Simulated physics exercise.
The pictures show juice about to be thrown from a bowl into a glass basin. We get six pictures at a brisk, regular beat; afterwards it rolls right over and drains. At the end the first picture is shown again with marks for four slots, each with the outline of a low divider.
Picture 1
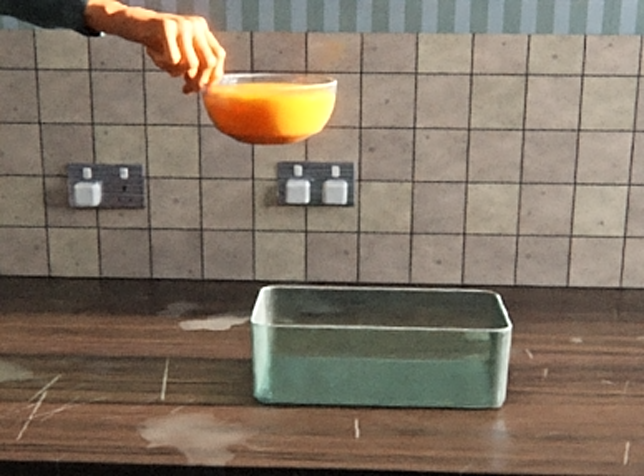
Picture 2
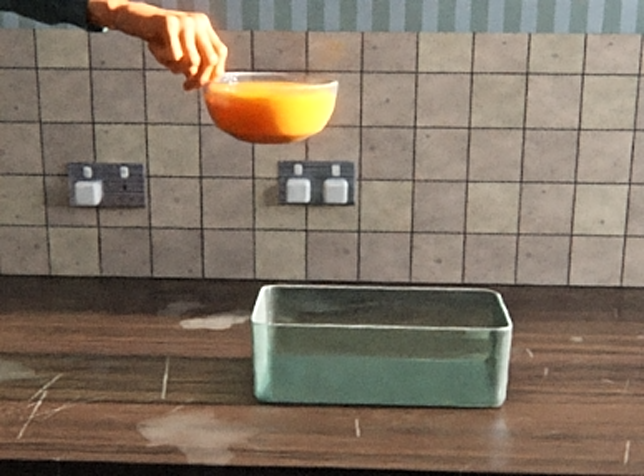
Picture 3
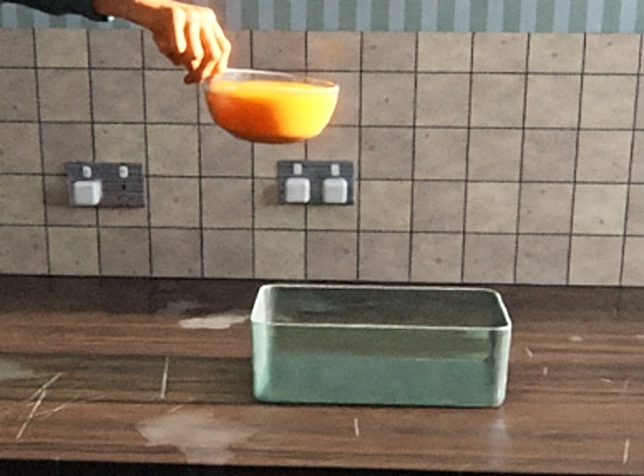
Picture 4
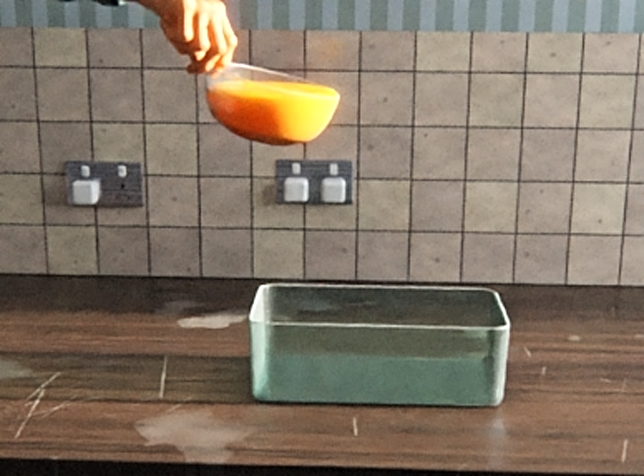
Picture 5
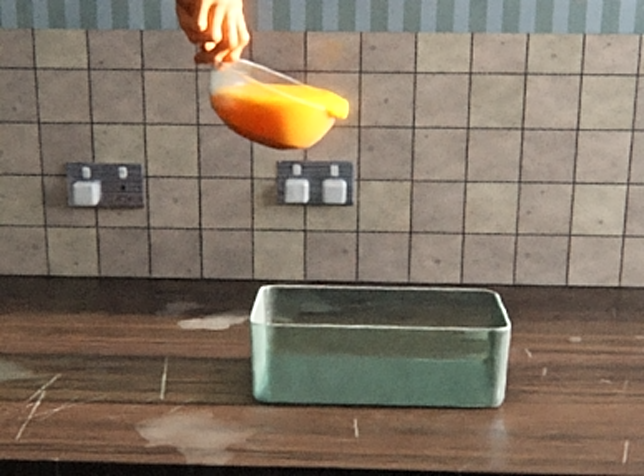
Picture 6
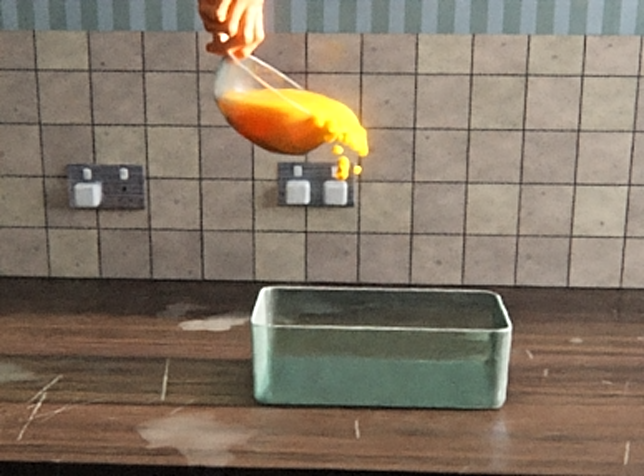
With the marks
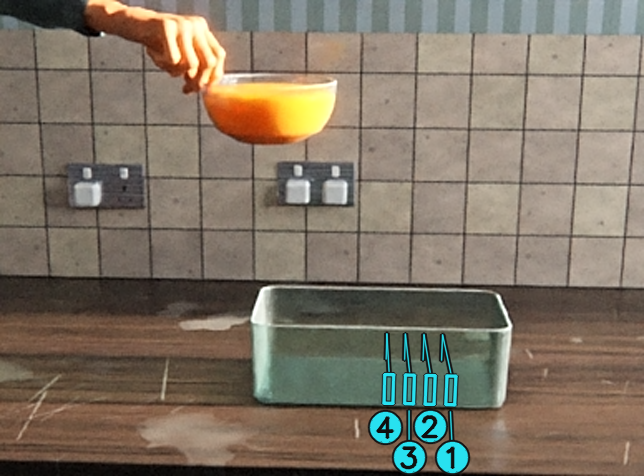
A hand in a dark sleeve, reaching in from the upper left, holds a clear glass bowl of orange juice above a dark, scratched wooden counter, seen from the front by a still camera. A greenish rectangular glass basin sits below, before beige wall tiles with sockets. The hand shifts right and tilts the bowl rightward, and juice slides over its lip in blobs.
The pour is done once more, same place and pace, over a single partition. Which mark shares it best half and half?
Position 3.
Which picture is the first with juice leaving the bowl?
Picture 5.
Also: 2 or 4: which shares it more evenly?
It is 4.
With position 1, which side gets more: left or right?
More ends on the left.
In cyan, 1 at (450, 411); 2 at (429, 410); 3 at (409, 410); 4 at (388, 409).
Choosing 1, about 90 % ends left of the wall and 8 % right of it.
Choosing 2, about 78 % ends left of the wall and 17 % right of it; 5 % is lost outside.
Choosing 3, about 52 % ends left of the wall and 45 % right of it; 3 % is lost outside.
Choosing 4, about 35 % ends left of the wall and 62 % right of it; 3 % is lost outside.
